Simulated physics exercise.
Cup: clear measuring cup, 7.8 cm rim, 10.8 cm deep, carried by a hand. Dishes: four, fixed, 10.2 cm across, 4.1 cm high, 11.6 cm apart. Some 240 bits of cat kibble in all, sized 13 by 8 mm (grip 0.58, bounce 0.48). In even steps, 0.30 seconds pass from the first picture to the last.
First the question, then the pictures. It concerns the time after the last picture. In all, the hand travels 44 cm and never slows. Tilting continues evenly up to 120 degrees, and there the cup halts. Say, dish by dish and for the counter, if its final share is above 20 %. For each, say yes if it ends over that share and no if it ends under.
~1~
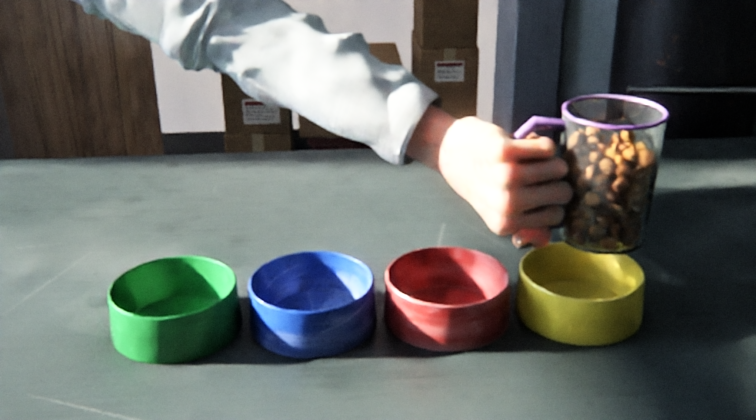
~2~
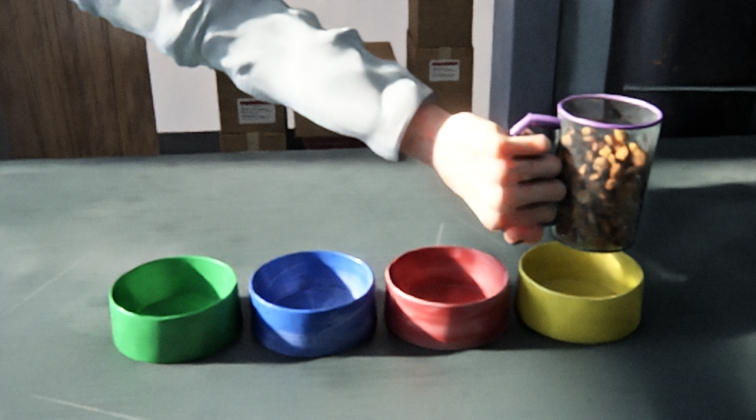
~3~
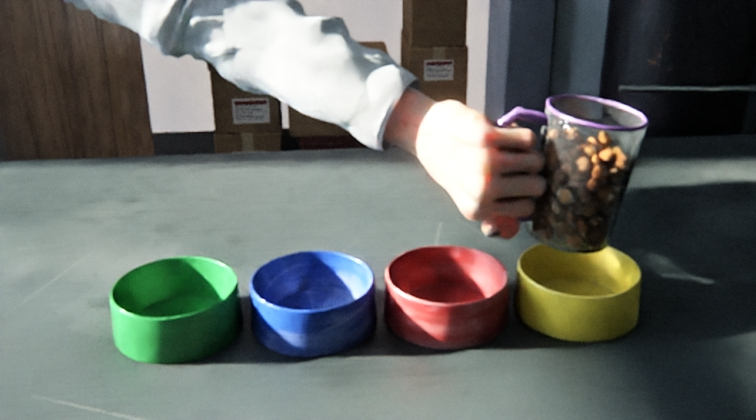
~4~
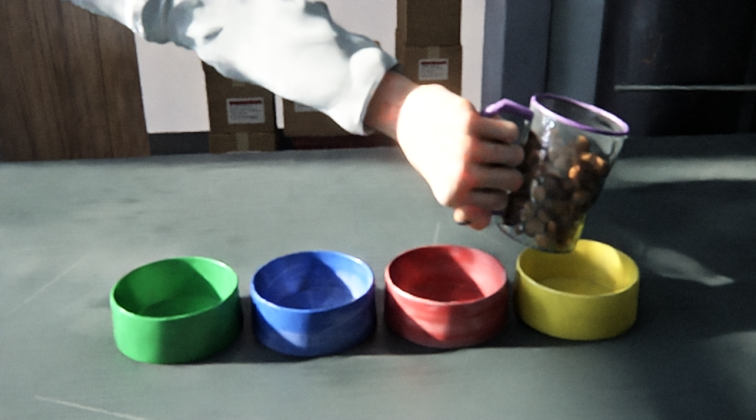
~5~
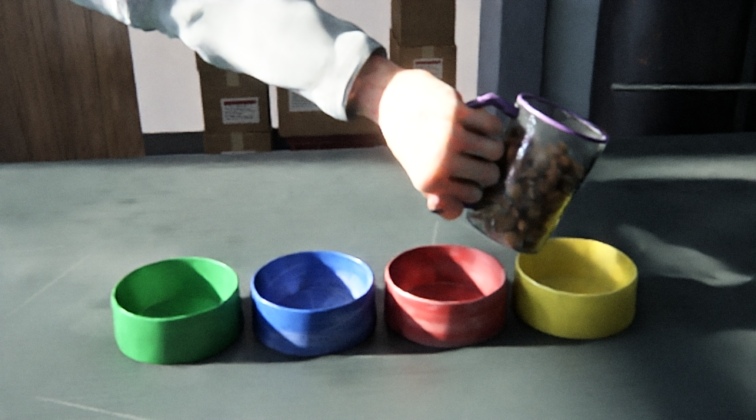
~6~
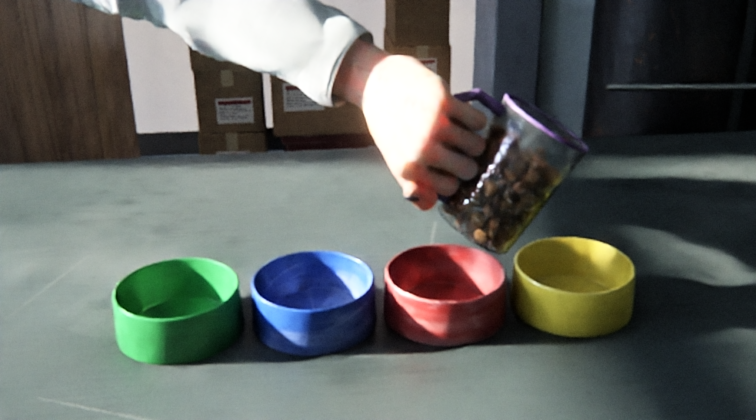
Outcome: Red: It will keep a fifth or less. Blue: It will keep more than a fifth. Green: It will keep more than a fifth. Yellow: It will keep a fifth or less. Counter: It will keep a fifth or less.
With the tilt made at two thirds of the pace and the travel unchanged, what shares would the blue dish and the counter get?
Then the blue dish would get 0 and the counter 10.
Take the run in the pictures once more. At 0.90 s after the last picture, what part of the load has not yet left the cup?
That would be some 35 per cent.
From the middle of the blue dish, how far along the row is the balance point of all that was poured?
Roughly 6 cm away, on the smaller-x side.
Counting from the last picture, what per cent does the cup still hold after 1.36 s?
0 per cent.
Then, 0.54 s after the last picture, tilt 103 degrees; cup holds 95 %.
Then, 0.90 s after the last picture, tilt 120 degrees; cup holds 35 %, red 5 %, blue 45 %, green 10 %.
Then, 1.36 s after the last picture, tilt 120 degrees; cup holds 0 %, red 5 %, blue 45 %, green 40 %.
In the end, red 5 %, blue 45 %, green 45 %, yellow 0 %, counter 10 %.
